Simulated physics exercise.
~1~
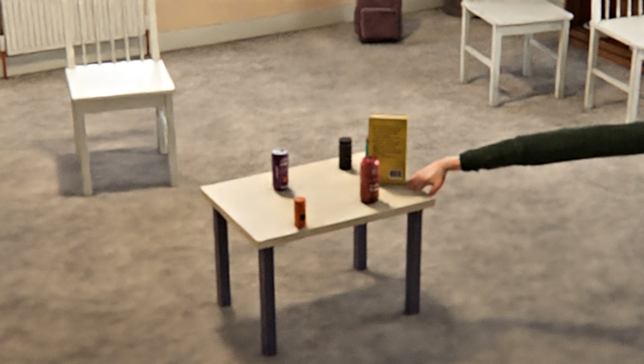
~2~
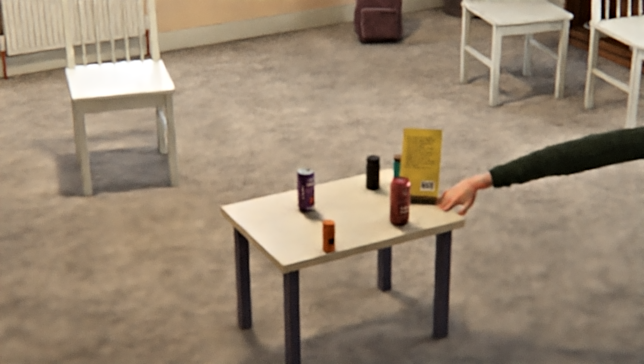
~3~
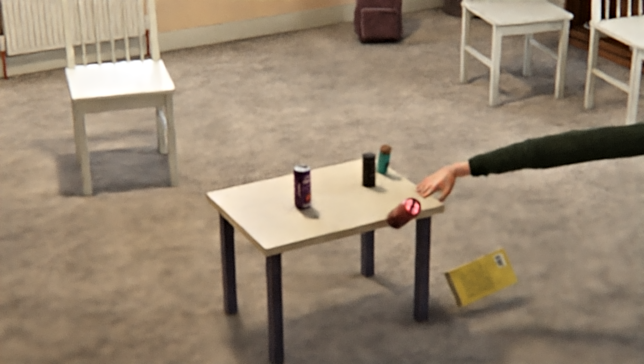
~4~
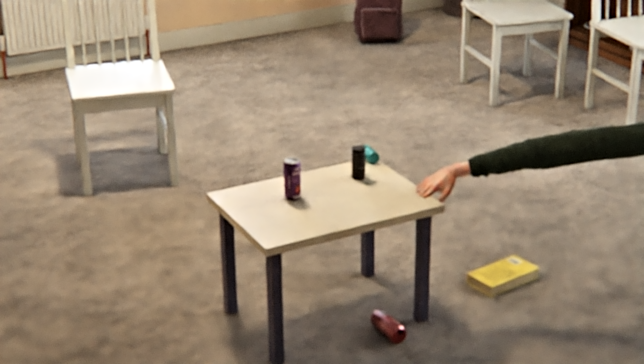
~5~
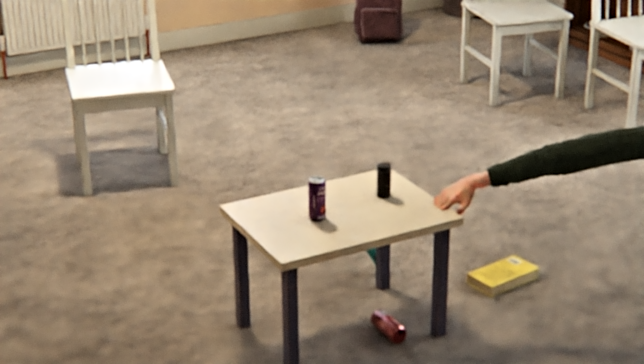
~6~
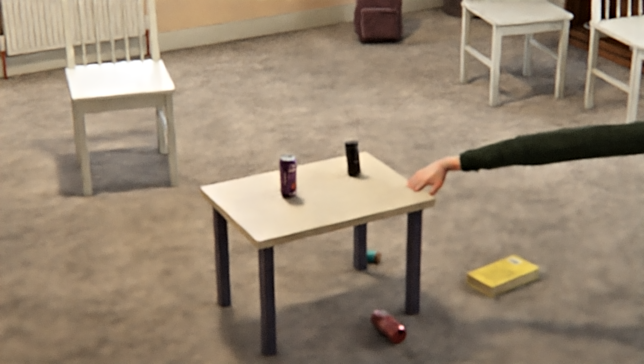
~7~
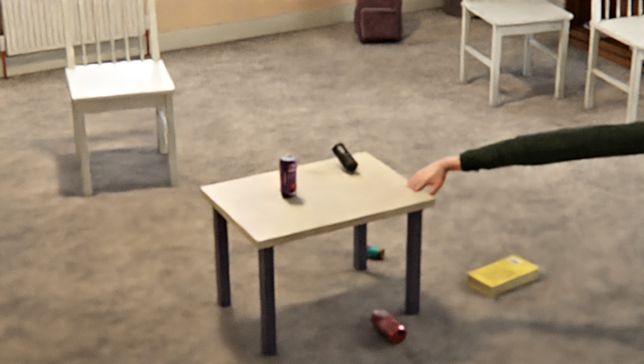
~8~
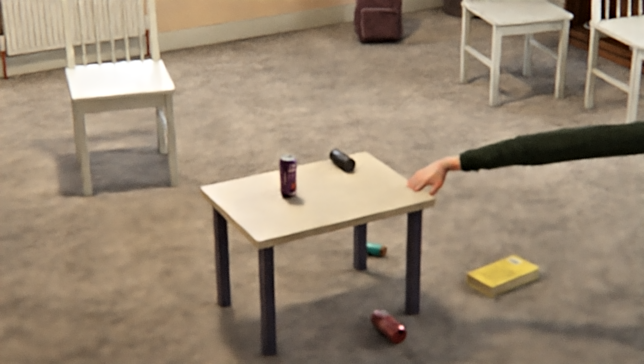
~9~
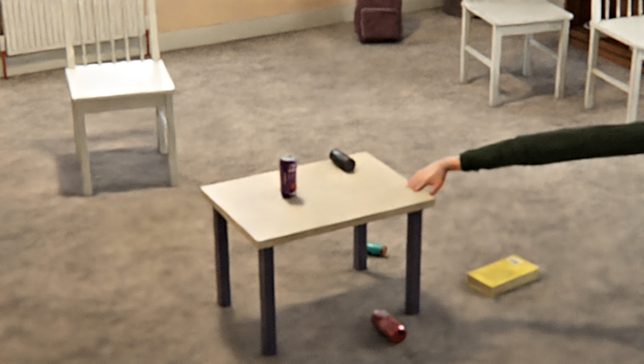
The footage shows a hand jerking a small table back and forth, sending a yellow book, an orange container, a red can and a turquoise container off it. A black container then tips over and stays on the tabletop beside a purple can that remains upright.
